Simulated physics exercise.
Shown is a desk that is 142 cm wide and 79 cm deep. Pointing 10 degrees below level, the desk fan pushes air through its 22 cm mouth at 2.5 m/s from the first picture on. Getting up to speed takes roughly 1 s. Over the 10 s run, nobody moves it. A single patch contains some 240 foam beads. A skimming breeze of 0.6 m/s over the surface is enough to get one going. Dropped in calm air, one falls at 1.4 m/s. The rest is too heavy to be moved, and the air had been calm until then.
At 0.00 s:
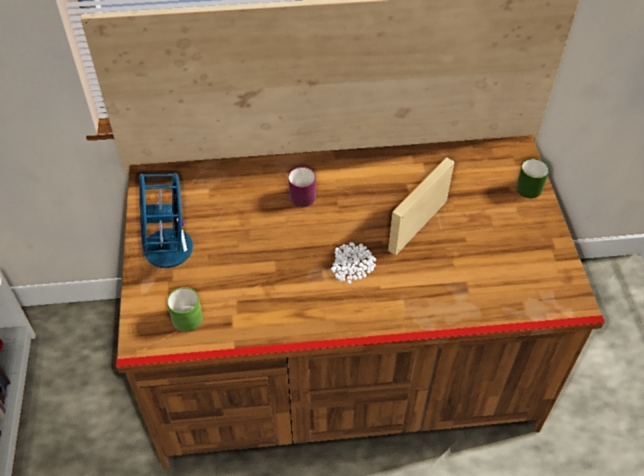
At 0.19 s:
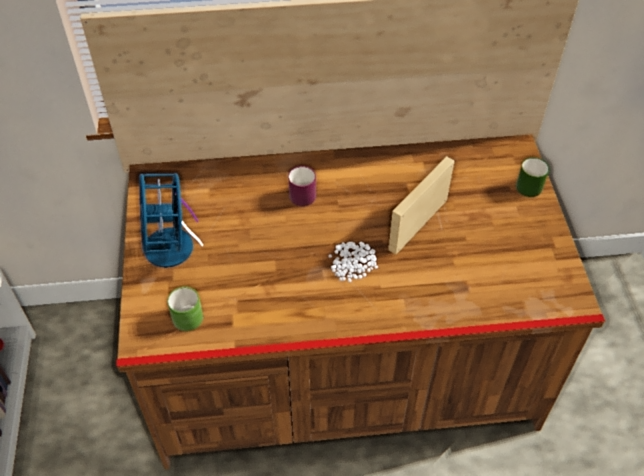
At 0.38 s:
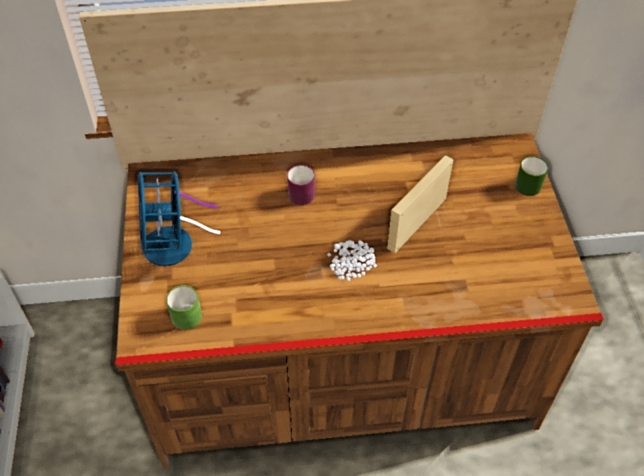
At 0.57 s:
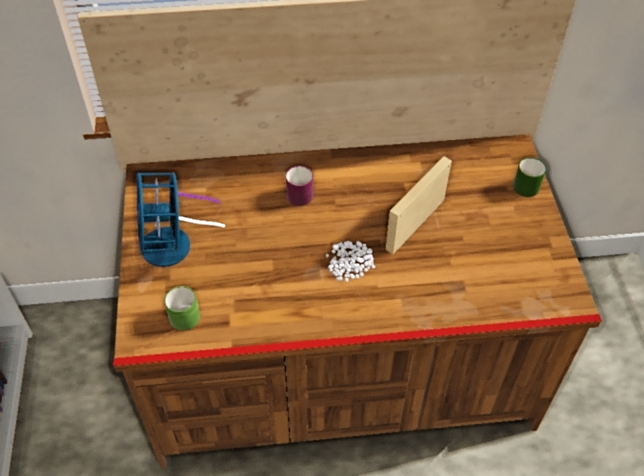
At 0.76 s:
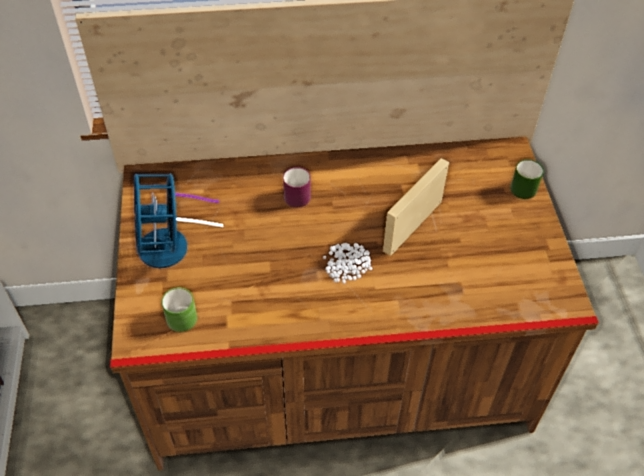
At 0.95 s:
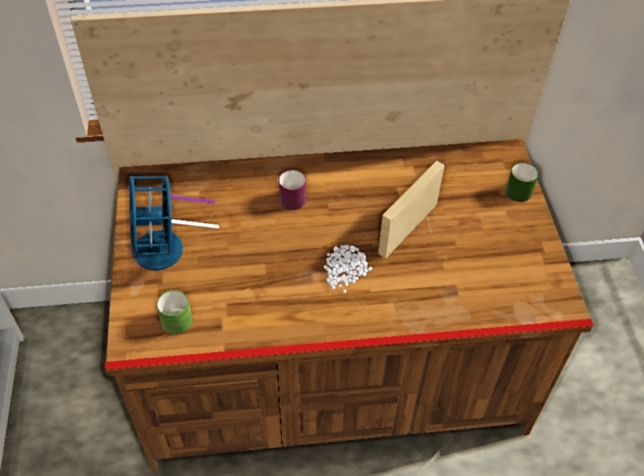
In the video, purple and white streamers extend rightward from a blue fan on a wooden desk with mugs, an upright board and a pile of white foam beads; the beads stay still at first, then some shift slightly.
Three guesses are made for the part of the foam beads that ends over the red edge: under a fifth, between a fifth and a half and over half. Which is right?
Of the foam beads, over half end over the red edge.
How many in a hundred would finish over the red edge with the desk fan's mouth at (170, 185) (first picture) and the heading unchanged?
Then the share would be close to 80 percent.
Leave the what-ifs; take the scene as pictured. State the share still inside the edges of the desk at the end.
Roughly 0 in a hundred.
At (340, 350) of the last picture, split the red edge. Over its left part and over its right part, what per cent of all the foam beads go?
Estimate: Left ~ 0 %; right ~ 100 %.
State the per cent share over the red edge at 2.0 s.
Roughly 90 per cent.
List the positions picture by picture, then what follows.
In the first frame, the middle of the foam beads is near (354, 261), none has stirred yet and the mouth of the desk fan is at (160, 214).
In the second frame, the middle of the foam beads is near (354, 260), none has stirred yet and the red edge is centred on (366, 344).
In the third frame, the middle of the foam beads is near (353, 258), none has stirred yet, the top of a board is at (423, 184) and the top of a mug is at (301, 175).
In the fourth frame, the middle of the foam beads is near (352, 259) and none has stirred yet.
In the fifth frame, the middle of the foam beads is near (349, 261) and none has stirred yet.
In the sixth frame, the middle of the foam beads is near (347, 266), the farthest in sight from the desk fan is at (371, 269) and about 20 % have left their places.
After 2.0 s the count stands so, 92 % are over the red edge.
After 3.2 s the count stands so, 95 % are over the red edge.
After 5.5 s the count stands so, 98 % are over the red edge.
After 10.0 s, at the end, 100 % are over the red edge.
